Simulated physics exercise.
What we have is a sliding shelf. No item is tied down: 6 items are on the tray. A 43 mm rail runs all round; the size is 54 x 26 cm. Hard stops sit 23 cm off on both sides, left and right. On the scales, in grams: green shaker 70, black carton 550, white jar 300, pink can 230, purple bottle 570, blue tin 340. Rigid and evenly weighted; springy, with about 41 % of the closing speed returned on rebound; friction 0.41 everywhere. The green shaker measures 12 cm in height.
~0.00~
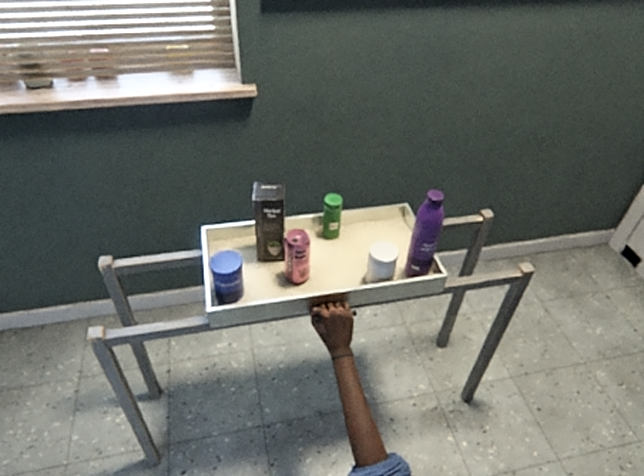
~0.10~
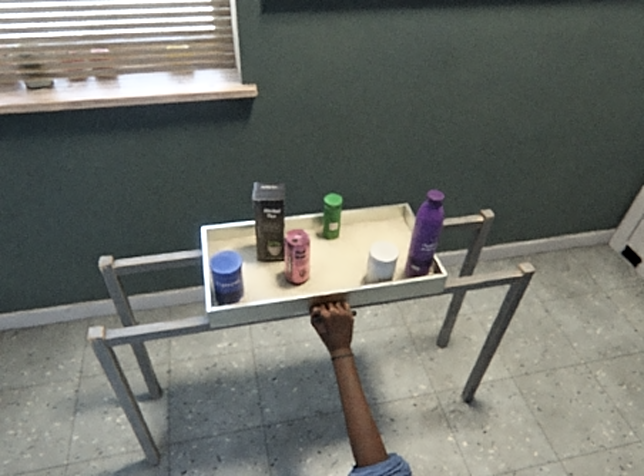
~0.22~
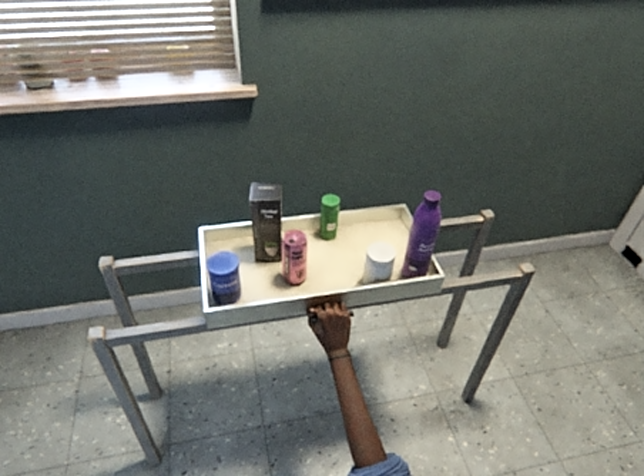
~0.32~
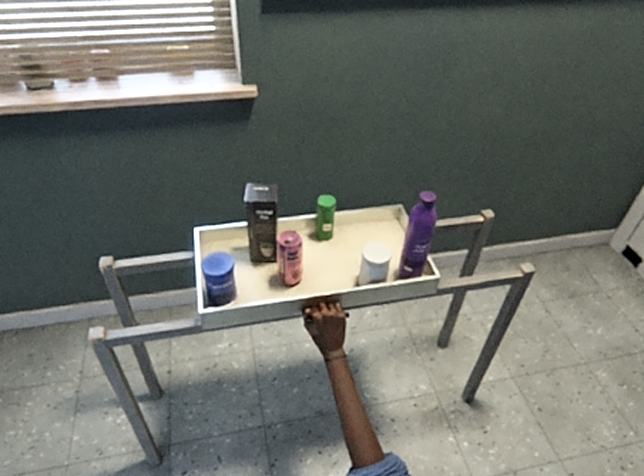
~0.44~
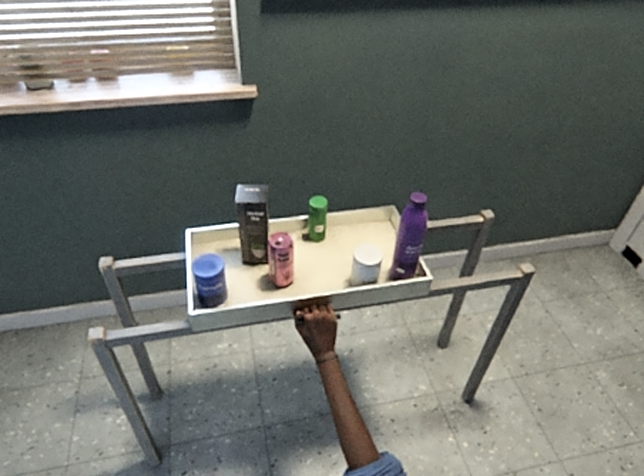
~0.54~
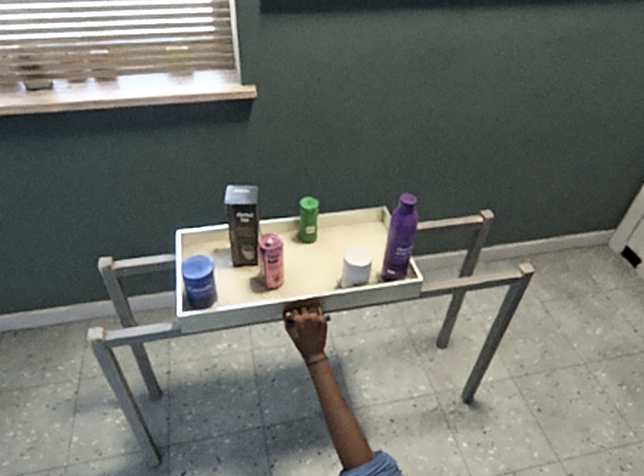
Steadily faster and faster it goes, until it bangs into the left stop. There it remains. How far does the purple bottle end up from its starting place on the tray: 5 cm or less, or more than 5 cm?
Repositioned.
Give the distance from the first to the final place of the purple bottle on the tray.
About 23 cm.
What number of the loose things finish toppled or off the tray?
So, 1 in all.
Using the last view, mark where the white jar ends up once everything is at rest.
Resting point, approx. (275, 282) px.
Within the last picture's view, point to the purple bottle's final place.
It settles at around (247, 250).
After 1.04 s, tray 23 cm left.
After 1.54 s, tray 23 cm left; purple bottle leaning 27° near (300, 253); white jar slid 2 cm; pink can slid 2 cm.
After 2.34 s, tray 23 cm left; purple bottle on its side near (252, 263); white jar slid 2 cm; pink can slid 2 cm.
At rest (3.2 s), tipped over on the tray, purple bottle; the other 5 in place, give or take 5 cm. Seen from the same camera at the end, purple bottle near (247, 250).
